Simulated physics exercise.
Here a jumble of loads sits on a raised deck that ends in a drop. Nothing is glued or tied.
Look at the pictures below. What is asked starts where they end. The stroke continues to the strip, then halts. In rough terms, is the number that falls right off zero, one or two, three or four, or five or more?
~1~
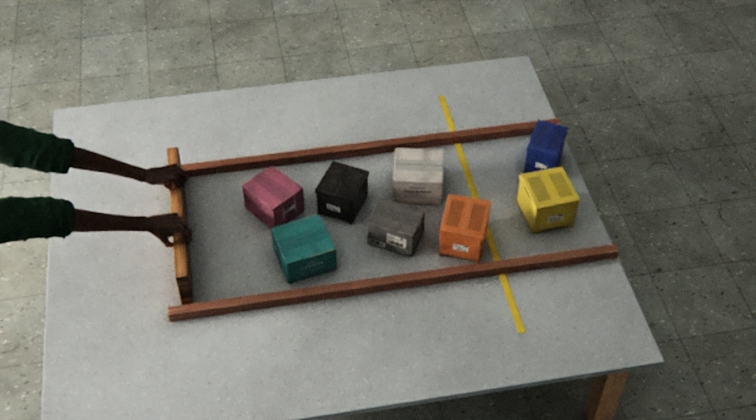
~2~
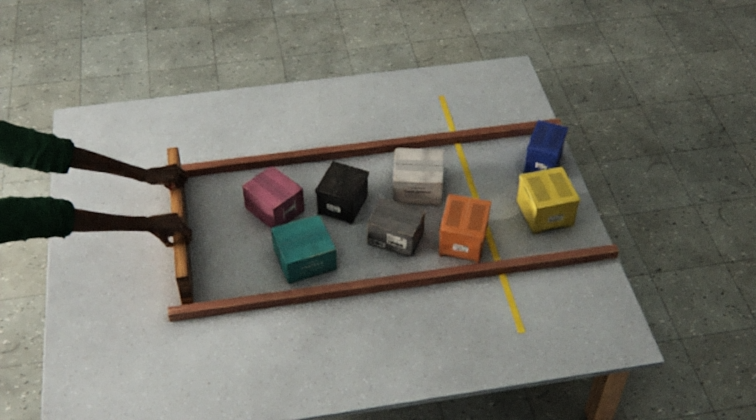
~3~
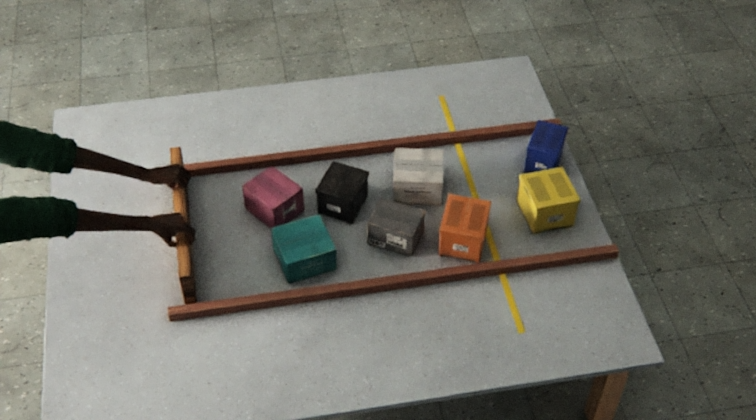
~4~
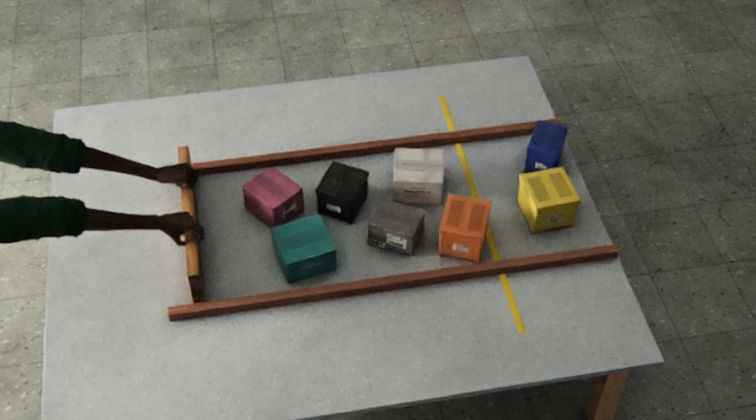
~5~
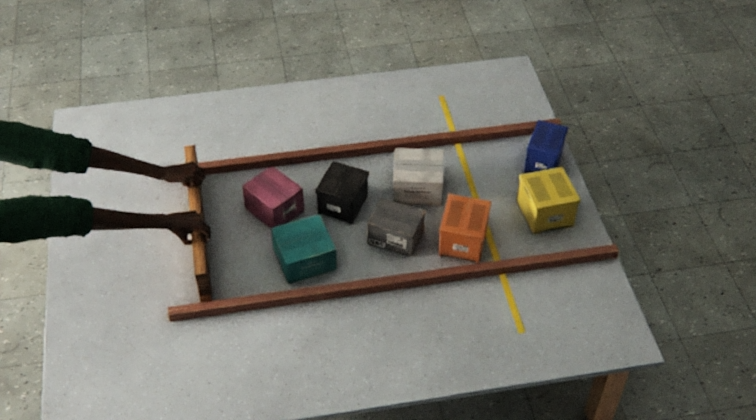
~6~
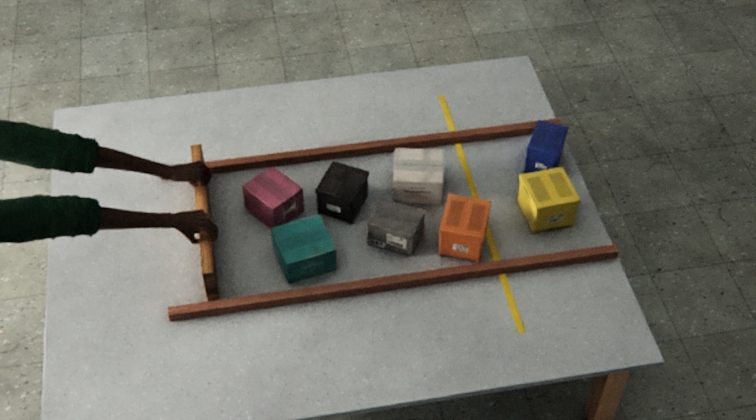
The ones going over the edge come to a single one or a pair, I'd say.
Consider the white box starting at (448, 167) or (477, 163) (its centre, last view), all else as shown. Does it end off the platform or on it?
Result for the white box: It is still there at position one; it is still there at position two.
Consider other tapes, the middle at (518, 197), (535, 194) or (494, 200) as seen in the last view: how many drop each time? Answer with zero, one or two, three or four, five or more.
Going one by one, the answers are three or four, at least five and three to four.
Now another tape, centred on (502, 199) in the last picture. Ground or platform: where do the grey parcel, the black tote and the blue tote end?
Check: The grey parcel remains in place; the black tote remains in place; the blue tote takes the fall.
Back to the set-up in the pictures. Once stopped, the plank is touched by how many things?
Contact count: 2.
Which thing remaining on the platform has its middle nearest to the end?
The yellow tote ends up foremost.
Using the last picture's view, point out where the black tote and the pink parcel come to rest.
The one named first is at (525, 156), the next at (494, 175).
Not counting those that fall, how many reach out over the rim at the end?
I'd put it at 2.
Soon after, none off yet; blue tote at rest near (545, 151); yellow tote at rest near (547, 201); orange tote at rest near (464, 229).
At rest, the number that fall off is one or two; fallen, blue tote.
